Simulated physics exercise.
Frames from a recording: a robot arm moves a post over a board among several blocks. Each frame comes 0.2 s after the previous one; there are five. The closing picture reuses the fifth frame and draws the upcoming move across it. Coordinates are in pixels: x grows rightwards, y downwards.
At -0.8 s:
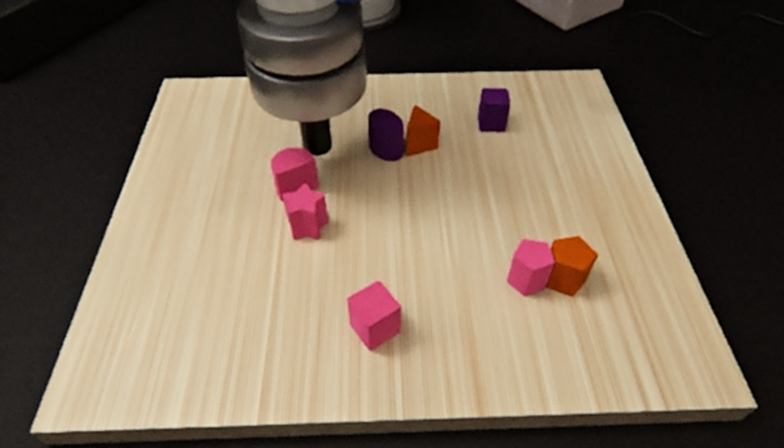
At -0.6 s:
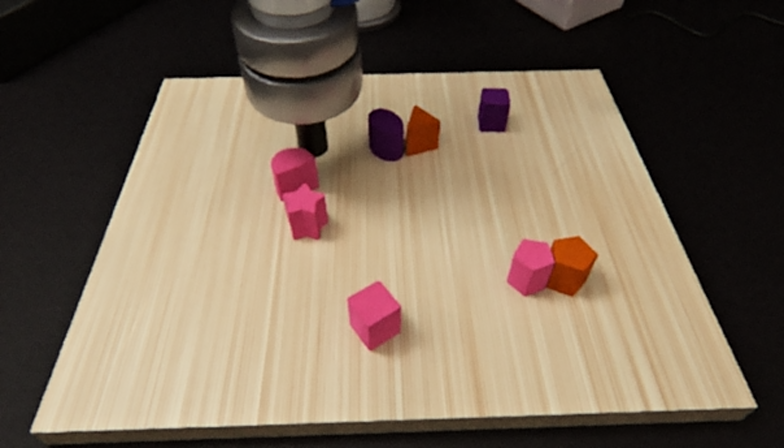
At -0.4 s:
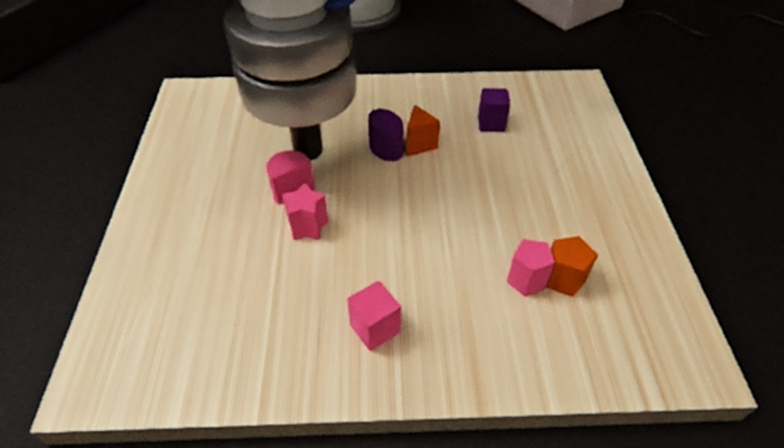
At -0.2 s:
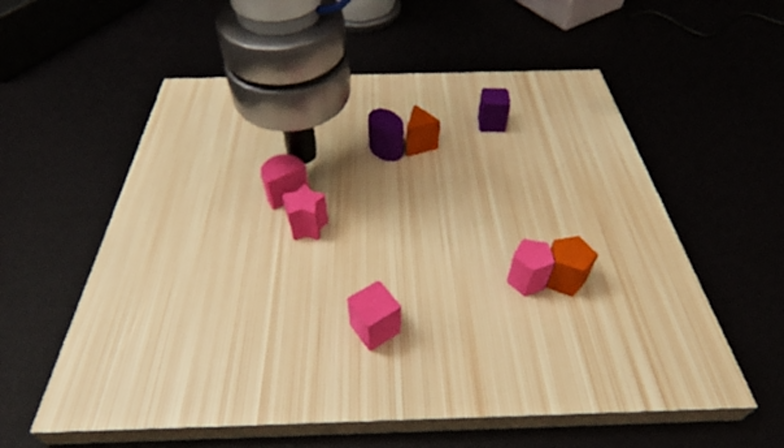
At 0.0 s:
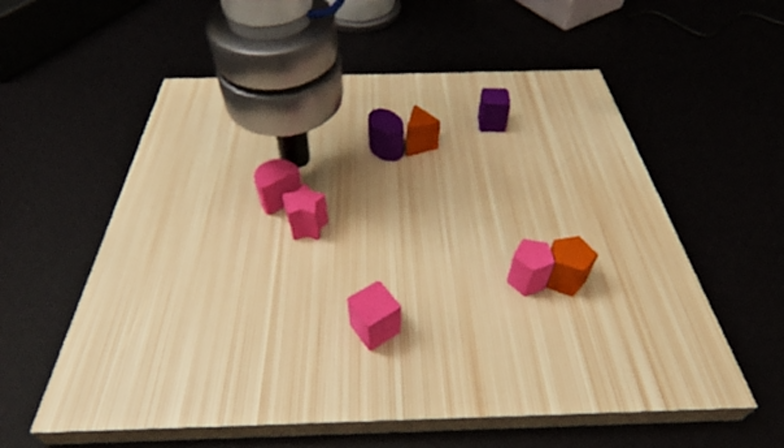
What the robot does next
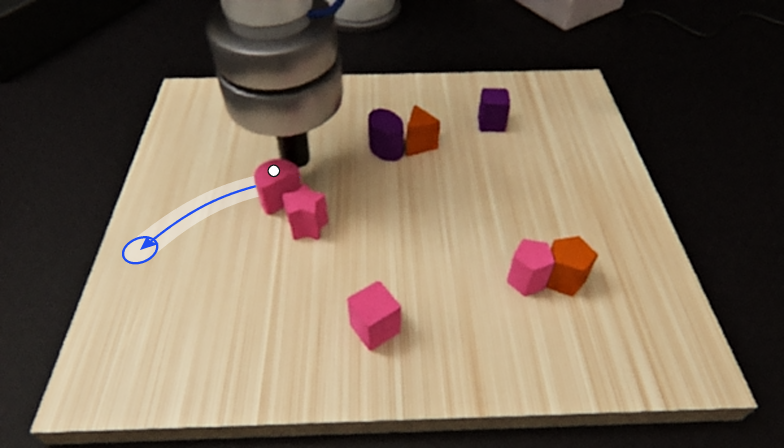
At first, a robot arm holds a dark post just above a pink half-round block and a pink star block on a wooden board. The post moves slightly left and toward the viewer, pushing the half-round block a short way down and left, while the star and other blocks stay still.
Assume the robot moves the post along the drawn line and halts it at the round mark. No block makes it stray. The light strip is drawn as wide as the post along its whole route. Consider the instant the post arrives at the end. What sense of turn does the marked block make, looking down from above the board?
Spin direction: Counter-clockwise.
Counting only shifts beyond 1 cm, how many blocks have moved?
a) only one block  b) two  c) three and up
I'll go with a - only one block.
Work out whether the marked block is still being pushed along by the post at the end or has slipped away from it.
I'd say the marked block has slipped off and sits beside or behind the post.
Drawn move, from (299, 177) by way of (244, 190) and (190, 214) to (140, 250); the dot is on the pink half-round block.
One third of the way, post at (238, 172); pink half-round block at (241, 188), turned 80° anticlockwise.
Two thirds of the way, post at (182, 196); pink half-round block at (238, 189), turned 85° anticlockwise.
At the end, post at (131, 233); pink half-round block at (238, 189), turned 85° anticlockwise; pink star block still.
